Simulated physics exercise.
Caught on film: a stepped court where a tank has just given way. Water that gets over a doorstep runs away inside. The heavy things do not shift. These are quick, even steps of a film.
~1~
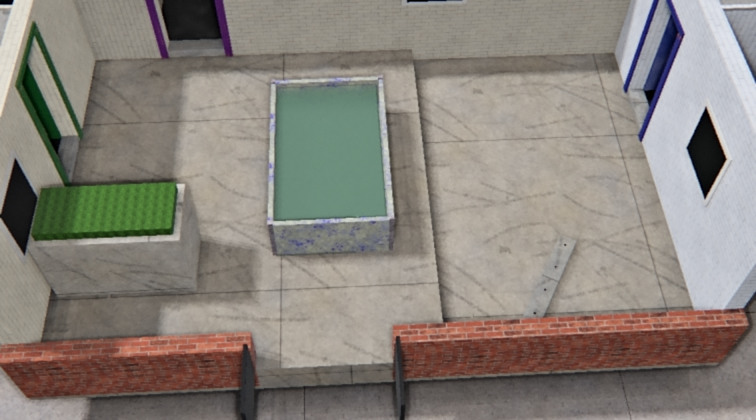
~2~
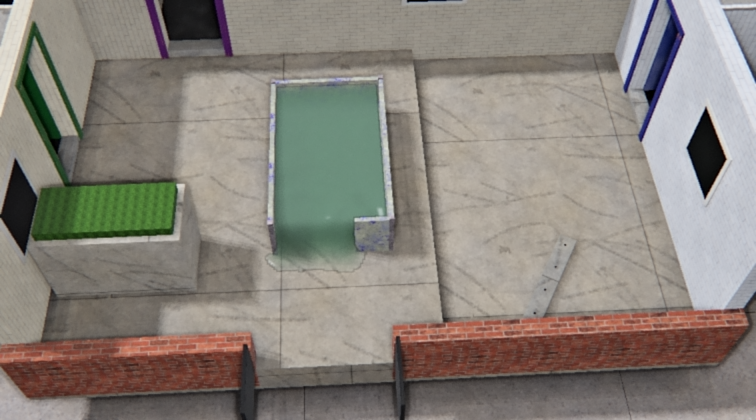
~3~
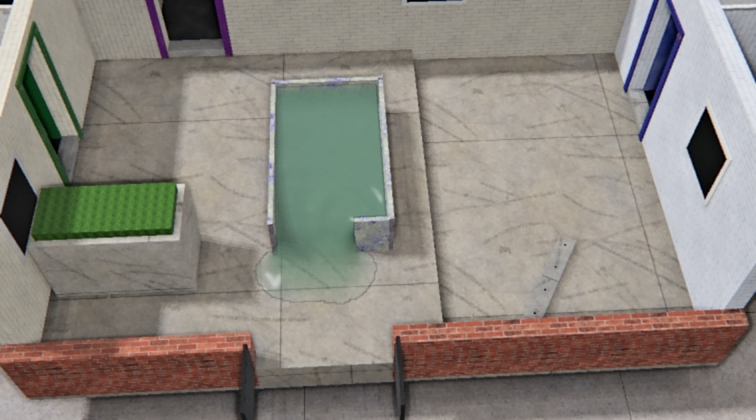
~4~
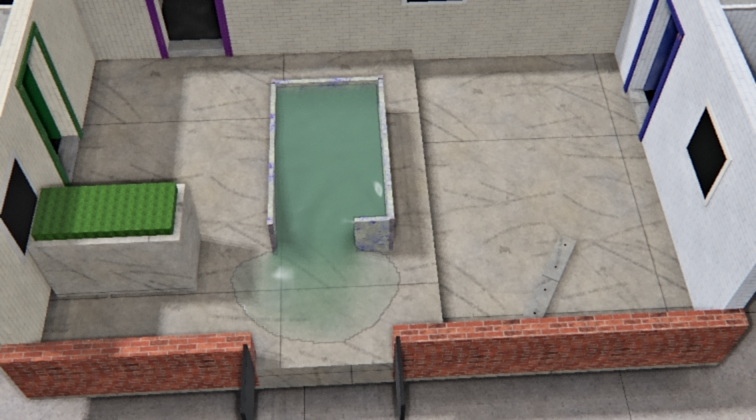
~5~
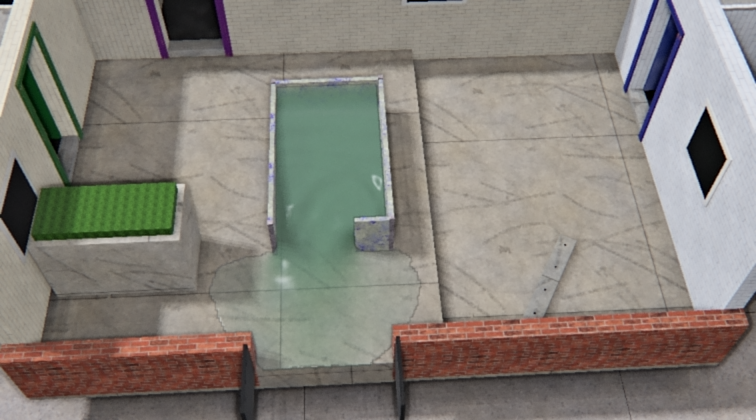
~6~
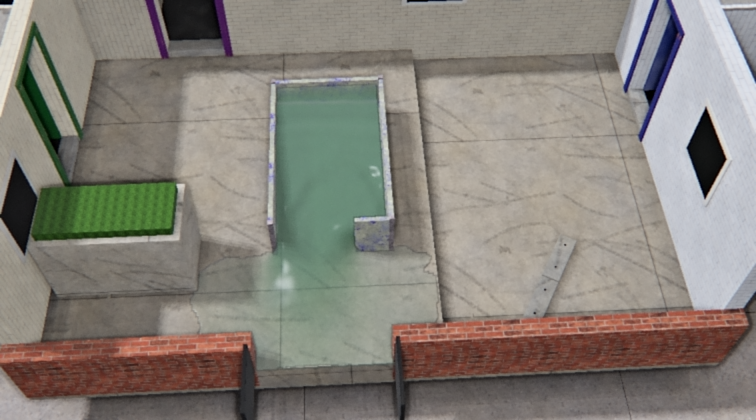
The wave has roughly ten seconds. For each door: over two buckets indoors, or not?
The green door stays under that; the purple door stays under that; the blue door stays under that.
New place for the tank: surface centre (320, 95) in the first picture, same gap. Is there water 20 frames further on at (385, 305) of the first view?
At that place: Wet.
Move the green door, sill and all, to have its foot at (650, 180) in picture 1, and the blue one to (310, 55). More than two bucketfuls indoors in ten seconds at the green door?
Then: The green door stays under.
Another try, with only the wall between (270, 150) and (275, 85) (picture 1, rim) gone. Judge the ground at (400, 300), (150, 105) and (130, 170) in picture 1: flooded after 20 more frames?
As listed: No water, awash, awash.
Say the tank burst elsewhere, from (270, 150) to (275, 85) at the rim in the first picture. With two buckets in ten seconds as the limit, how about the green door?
Then: The green door is over.
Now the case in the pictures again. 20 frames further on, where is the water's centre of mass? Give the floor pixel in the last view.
Around (288, 232).
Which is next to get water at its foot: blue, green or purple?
That is the green-painted one.
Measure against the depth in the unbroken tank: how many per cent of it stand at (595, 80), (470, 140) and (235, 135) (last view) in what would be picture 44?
In turn 0, 0 and 0 in a hundred.
A moment on, water covers 15 % of the floor; the green door not reached, the purple door not reached, the blue door not reached.
Next, water covers 20 % of the floor; the green door not reached, the purple door not reached, the blue door not reached.
Then, water covers 20 % of the floor; the green door wet at the sill, nothing in, the purple door not reached, the blue door not reached.
Later, water covers 25 % of the floor; the green door wet at the sill, nothing in, the purple door not reached, the blue door not reached.
In the end, water covers 35 % of the floor; the green door wet at the sill, nothing in, the purple door not reached, the blue door not reached.
